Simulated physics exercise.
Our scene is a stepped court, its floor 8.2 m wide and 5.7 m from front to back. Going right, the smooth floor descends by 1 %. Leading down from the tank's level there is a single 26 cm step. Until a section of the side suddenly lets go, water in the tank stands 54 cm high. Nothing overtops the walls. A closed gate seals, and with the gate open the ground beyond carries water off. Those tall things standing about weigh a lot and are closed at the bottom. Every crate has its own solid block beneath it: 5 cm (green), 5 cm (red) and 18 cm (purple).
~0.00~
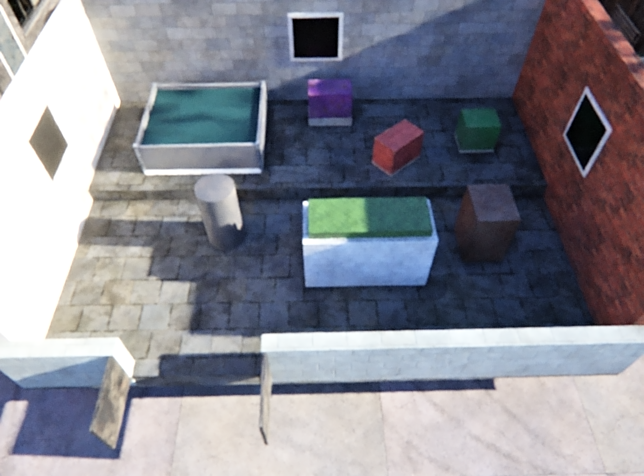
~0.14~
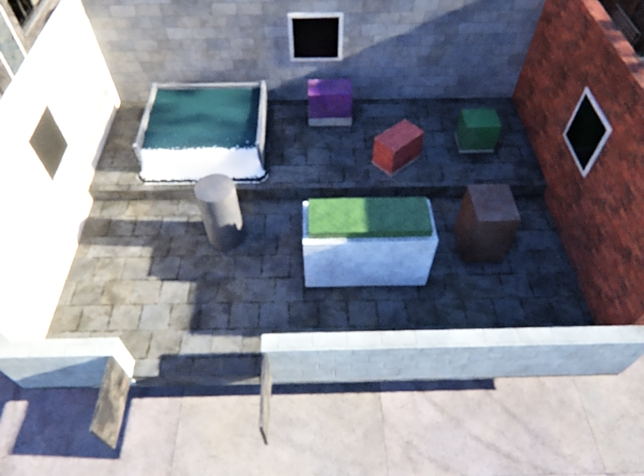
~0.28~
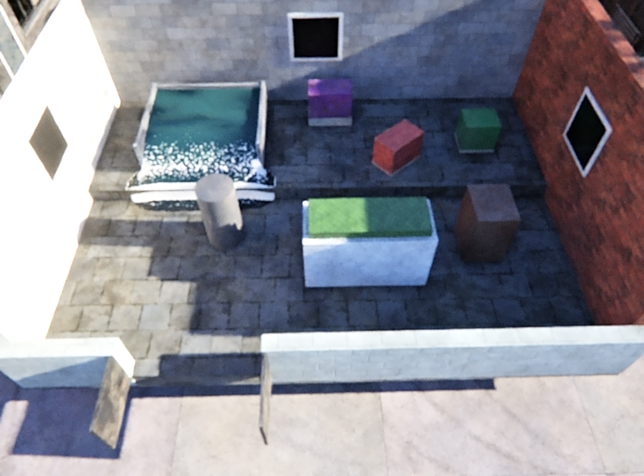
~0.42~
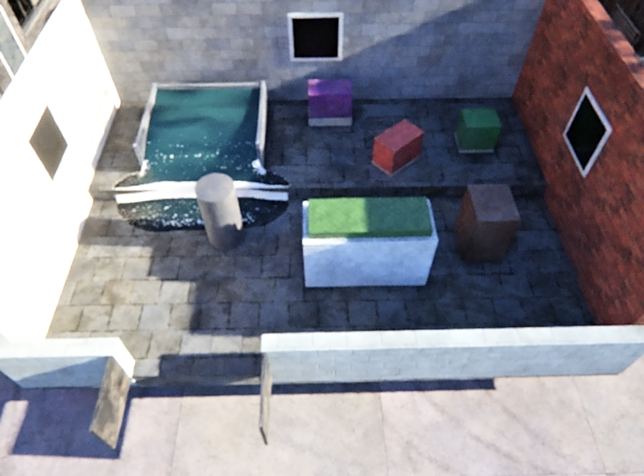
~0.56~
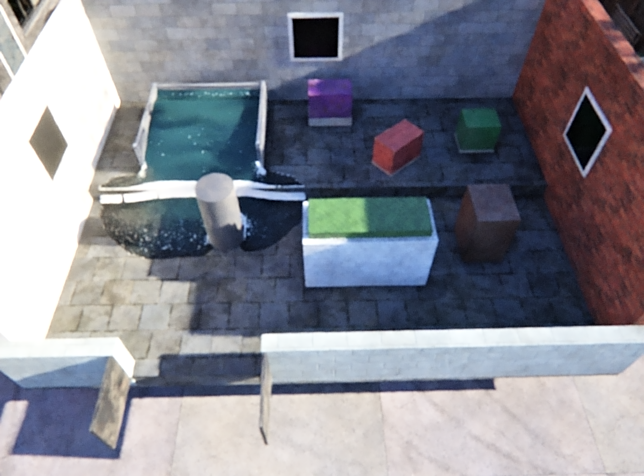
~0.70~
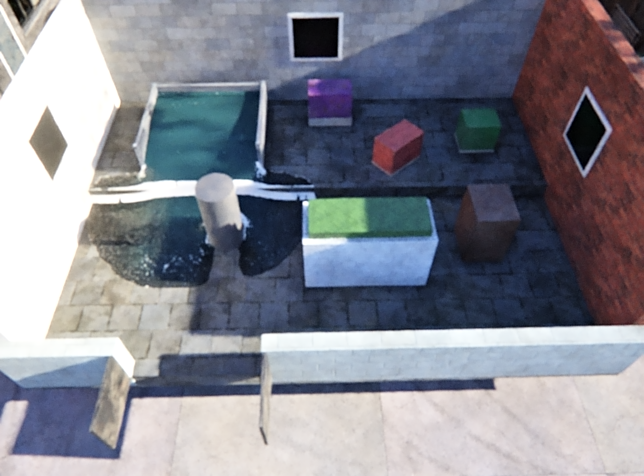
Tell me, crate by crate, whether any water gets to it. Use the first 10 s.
Here it is: Green crate, no water gets to it; red crate, no water gets to it; purple crate, no water gets to it.
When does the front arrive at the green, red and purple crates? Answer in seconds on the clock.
Green not in the 10 s, red not within the 10 s, purple not within the 10 s.
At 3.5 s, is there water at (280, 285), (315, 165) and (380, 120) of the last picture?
Going through the three points: Awash, then not yet touched, then not yet touched.
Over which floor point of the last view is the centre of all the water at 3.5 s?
The water is centred near (214, 245).
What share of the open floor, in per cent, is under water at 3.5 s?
Close to 50 in a hundred parts are wet.
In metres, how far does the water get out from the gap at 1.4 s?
It comes to some 4.0 metres.
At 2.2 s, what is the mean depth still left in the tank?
Around 16 cm on average.
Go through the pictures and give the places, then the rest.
The first frame shows still water, 54 cm deep, in the tank at (204, 116).
In the second frame, the front is at (143, 177), 1.1 m from the gap at (202, 162); 0.4 m2 of floor is under water; 54 cm left at the back of the tank.
In the third frame, water pours out at (202, 163) and has run 1.3 m, to (133, 189); deepest outside 26 cm, 54 cm at the tank's back.
In the fourth frame, water pours out at (203, 164) and has run 1.6 m, to (276, 212); deepest outside 24 cm, 54 cm at the tank's back.
In the fifth frame, water pours out at (203, 165) and has run 1.9 m, to (285, 228); deepest outside 28 cm, 48 cm at the tank's back.
In the sixth frame, water pours out at (203, 165) and has run 2.3 m, to (152, 282); deepest outside 33 cm, 46 cm at the tank's back.
After 1.4 s water covers 30 % of the floor and is deepest (37 cm) near (221, 215); green plinth not reached, red plinth not reached, purple plinth not reached.
After 2.2 s water covers 40 % of the floor and is deepest (43 cm) near (50, 362); green plinth not reached, red plinth not reached, purple plinth not reached.
After 3.5 s water covers 50 % of the floor and is deepest (20 cm) near (120, 286); green plinth not reached, red plinth not reached, purple plinth not reached.
After 6.0 s water covers 60 % of the floor and is deepest (12 cm) near (575, 351); green plinth not reached, red plinth not reached, purple plinth not reached.
After 10.0 s water covers 65 % of the floor and is deepest (14 cm) near (557, 243); highest at the green plinth 0 cm, highest at the red plinth 0 cm, highest at the purple plinth 0 cm.
